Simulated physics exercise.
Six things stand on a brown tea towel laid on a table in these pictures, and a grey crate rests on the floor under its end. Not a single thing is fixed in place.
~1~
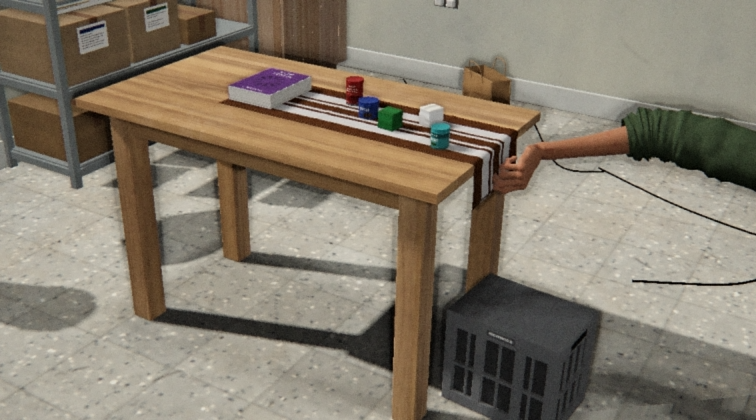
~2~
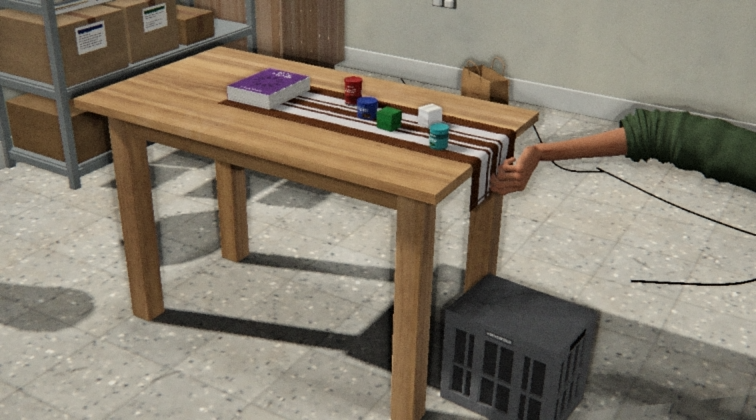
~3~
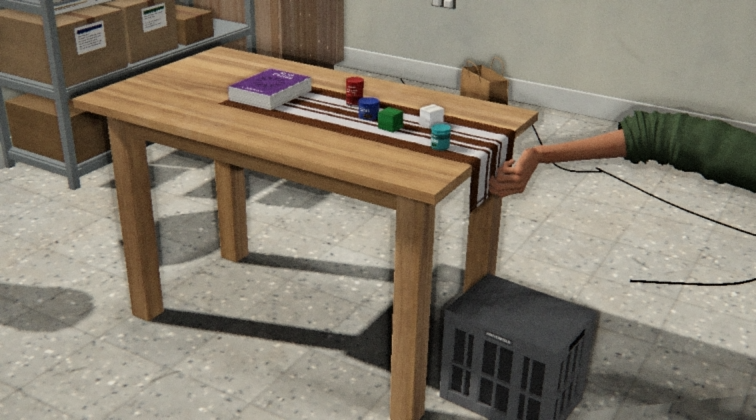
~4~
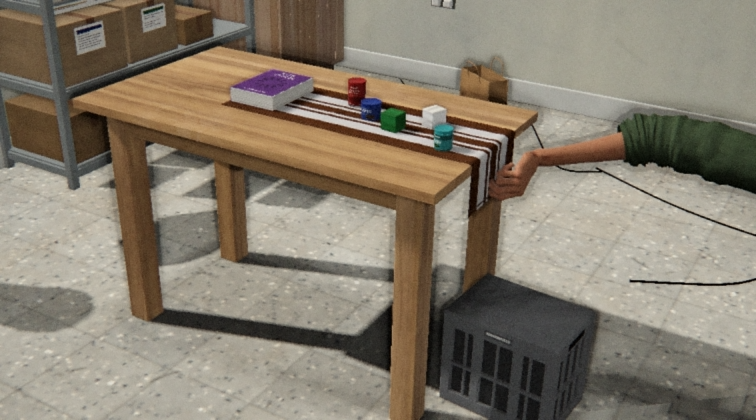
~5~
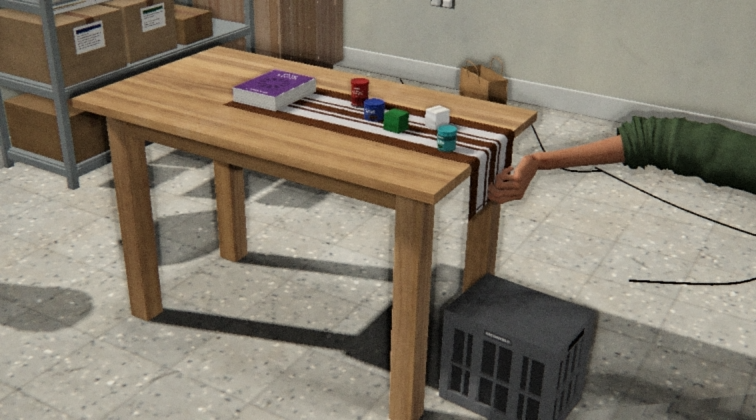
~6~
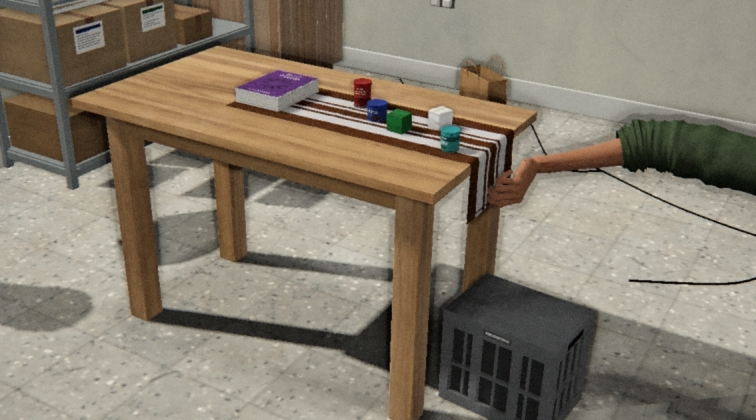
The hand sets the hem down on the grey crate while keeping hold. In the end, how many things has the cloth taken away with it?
Watching it, the fallen ones add up to three, no more.
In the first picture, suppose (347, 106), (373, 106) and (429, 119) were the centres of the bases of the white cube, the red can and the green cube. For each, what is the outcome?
Briefly: White cube stays; red can stays; green cube drops.
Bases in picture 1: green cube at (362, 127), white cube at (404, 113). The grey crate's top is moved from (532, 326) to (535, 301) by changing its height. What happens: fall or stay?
Result: Green cube still there, white cube still there.
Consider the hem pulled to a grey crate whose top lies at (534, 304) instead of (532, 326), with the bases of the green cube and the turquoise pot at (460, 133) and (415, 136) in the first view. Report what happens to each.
First the green cube: It ends off the top. Then the turquoise pot: It ends off the top.
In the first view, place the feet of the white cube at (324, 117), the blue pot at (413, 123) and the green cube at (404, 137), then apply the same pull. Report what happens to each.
Final state: The white cube is still in place, the blue pot is no longer up, the green cube is no longer up.
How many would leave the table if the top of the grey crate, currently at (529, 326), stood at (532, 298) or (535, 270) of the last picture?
The count comes out 2 and 1.
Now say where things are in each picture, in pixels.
In the first frame, hem (472, 211); turquoise pot (441, 126); white cube (432, 107); green cube (391, 110); blue pot (369, 100); red can (355, 79); top of the crate (532, 326).
In the second frame, hem (470, 212); turquoise pot (440, 127).
In the third frame, hem (469, 214); white cube (432, 108).
In the fourth frame, hem (468, 218); green cube (394, 112); top of the crate (529, 327).
In the fifth frame, hem (469, 221); blue pot (375, 102).
In the sixth frame, hem (466, 224); turquoise pot (451, 129); white cube (441, 110); green cube (400, 113); blue pot (378, 102); red can (363, 81).
Soon after, hem near (487, 250); turquoise pot gone.
Then, hem near (485, 283); turquoise pot and white cube gone.
Further on, hem on the crate; turquoise pot, white cube and green cube gone.
At rest, hem on the crate; turquoise pot, white cube and green cube gone. The count of fallen things is three.
